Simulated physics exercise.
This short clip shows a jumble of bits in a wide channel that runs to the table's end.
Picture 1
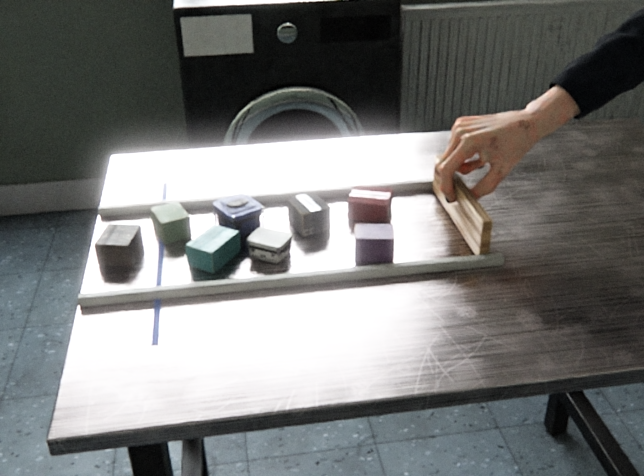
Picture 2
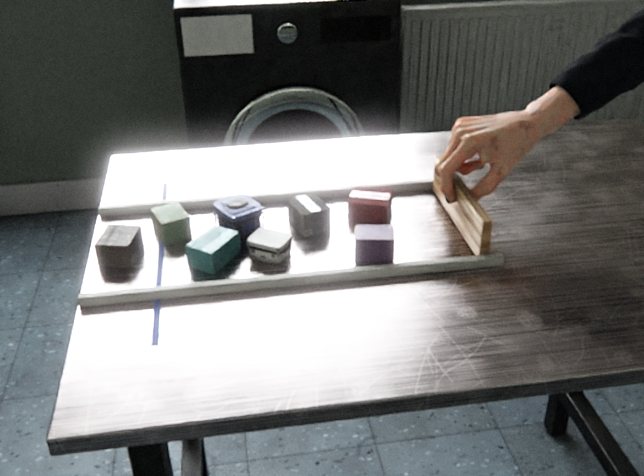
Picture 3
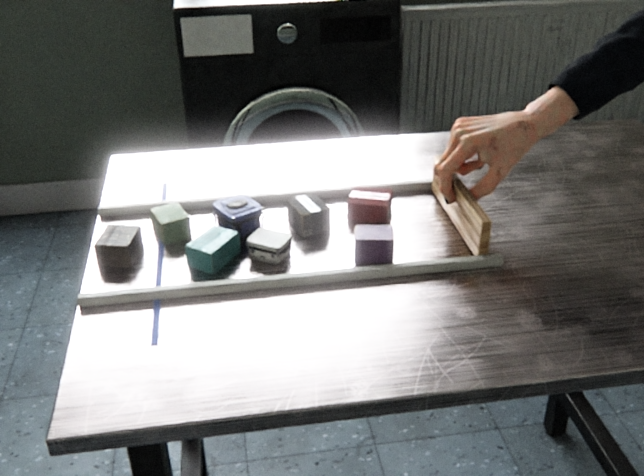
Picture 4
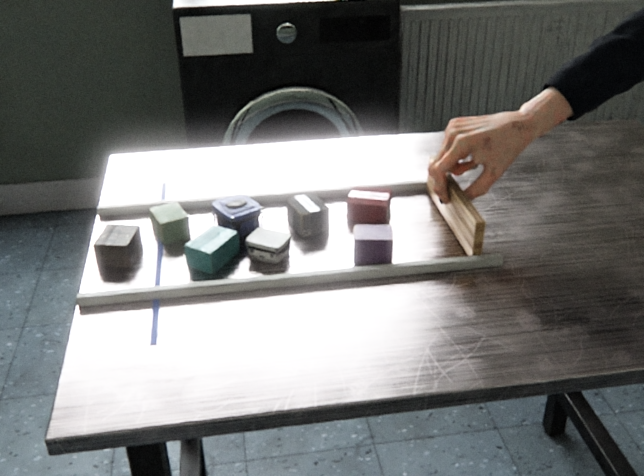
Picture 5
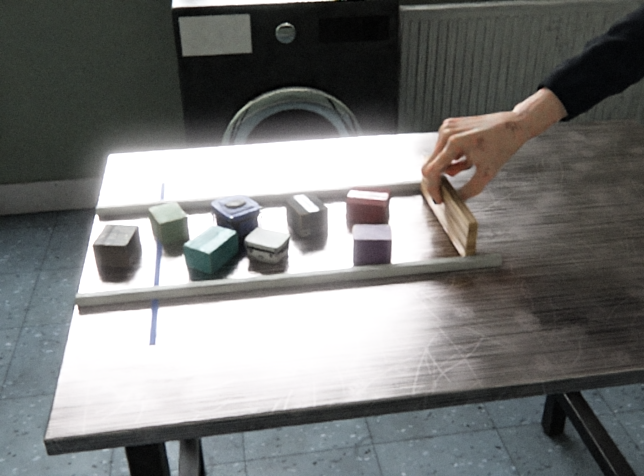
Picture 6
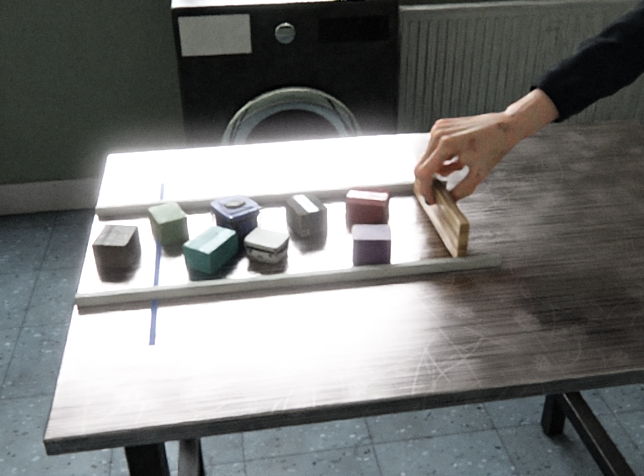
A hand slides a wooden board slightly left toward the small blocks, which stay still.
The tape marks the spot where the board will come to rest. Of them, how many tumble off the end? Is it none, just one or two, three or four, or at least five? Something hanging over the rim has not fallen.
The number that drop off is three or four.
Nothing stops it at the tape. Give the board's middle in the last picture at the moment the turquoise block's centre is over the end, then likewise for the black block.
When the turquoise block crosses, the middle is near (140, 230); when the black block crosses, near (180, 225).
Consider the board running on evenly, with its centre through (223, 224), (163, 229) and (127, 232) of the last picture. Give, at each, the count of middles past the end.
0, 3 and 5.
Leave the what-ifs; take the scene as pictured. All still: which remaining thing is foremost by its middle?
Answer: The grey box.
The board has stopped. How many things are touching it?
That makes 3.
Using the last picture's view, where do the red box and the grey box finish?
The red box settles near (137, 226); as for the grey box, near (98, 230).
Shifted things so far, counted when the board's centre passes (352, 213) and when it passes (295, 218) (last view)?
Moved so far: 3, later 7.
A little later, none off yet; black block at rest near (117, 245); green block at rest near (169, 223); turquoise block at rest near (211, 249).
Next, none off yet; black block at rest near (116, 245); green block shifted about its own width near (123, 223); turquoise block shifted a little near (193, 248).
When it is over, the number that fall off is three or four; down, blue case, green block and black block.
